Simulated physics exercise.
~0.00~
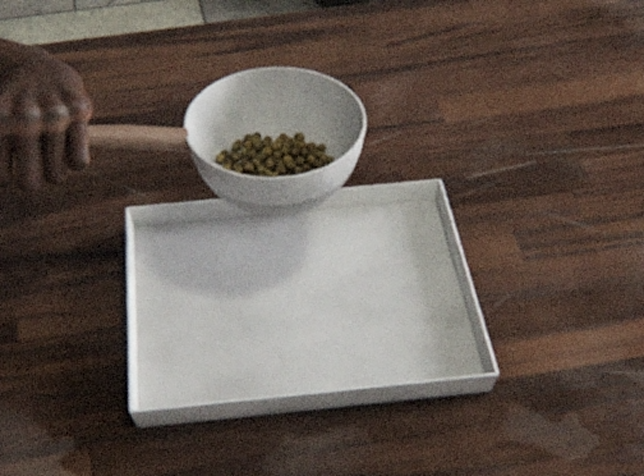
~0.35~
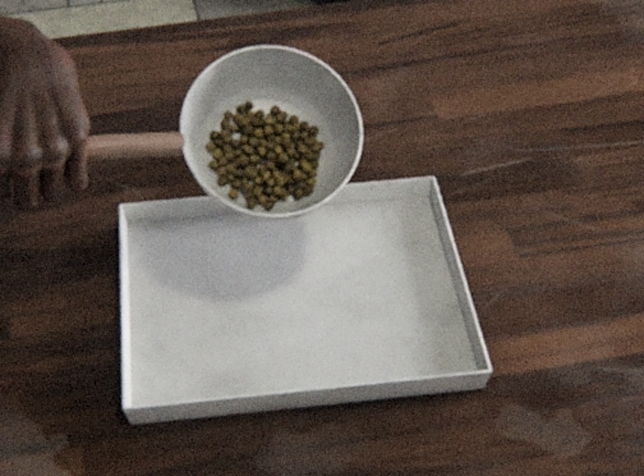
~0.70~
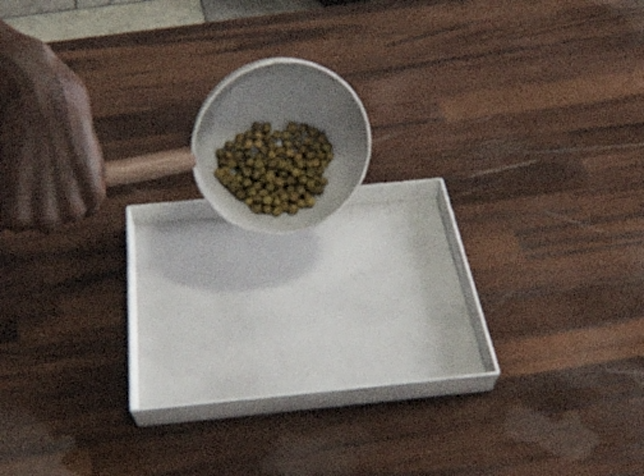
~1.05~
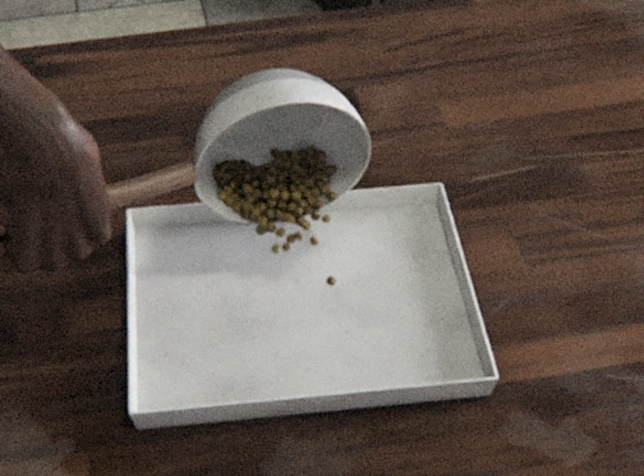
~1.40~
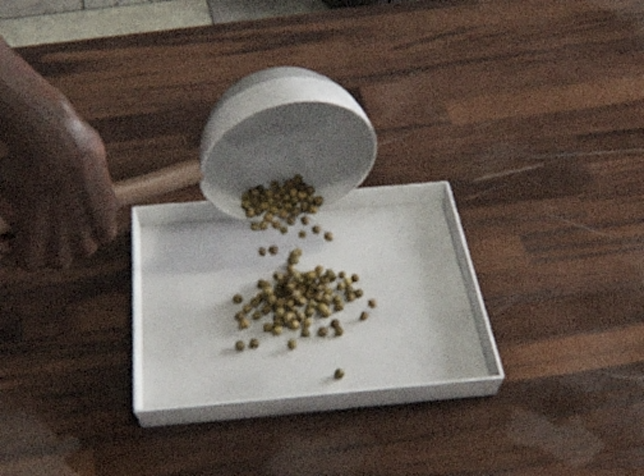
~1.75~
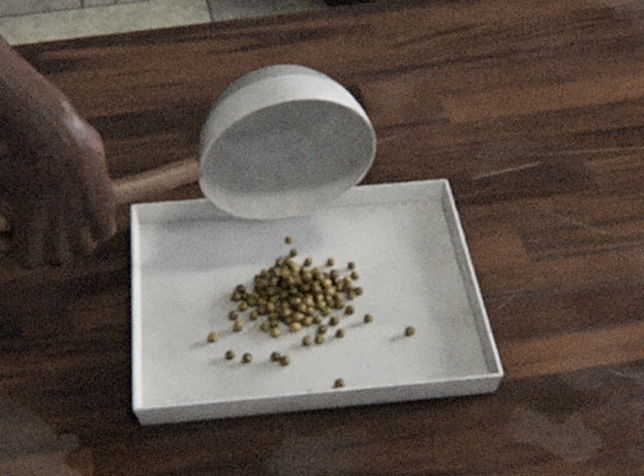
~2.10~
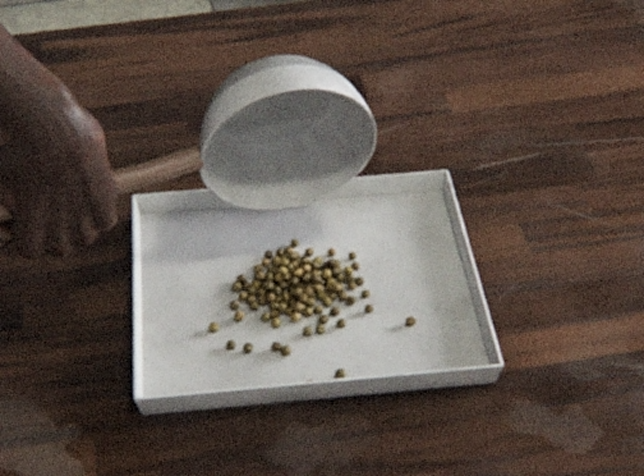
At the start, a hand at the left holds a white ladle by its pale wooden handle above a shallow white tray on a dark wooden surface, with small greenish-brown pulses inside. The hand turns the ladle toward the viewer, and the pulses gather near its lower edge. As it tips further onto its side, the first few spill over the rim and drop toward the tray. The rest follow in a stream, building a loose heap in the middle. At the end, the emptied ladle stays tipped above the tray, with the pulses piled below and a few scattered around them.
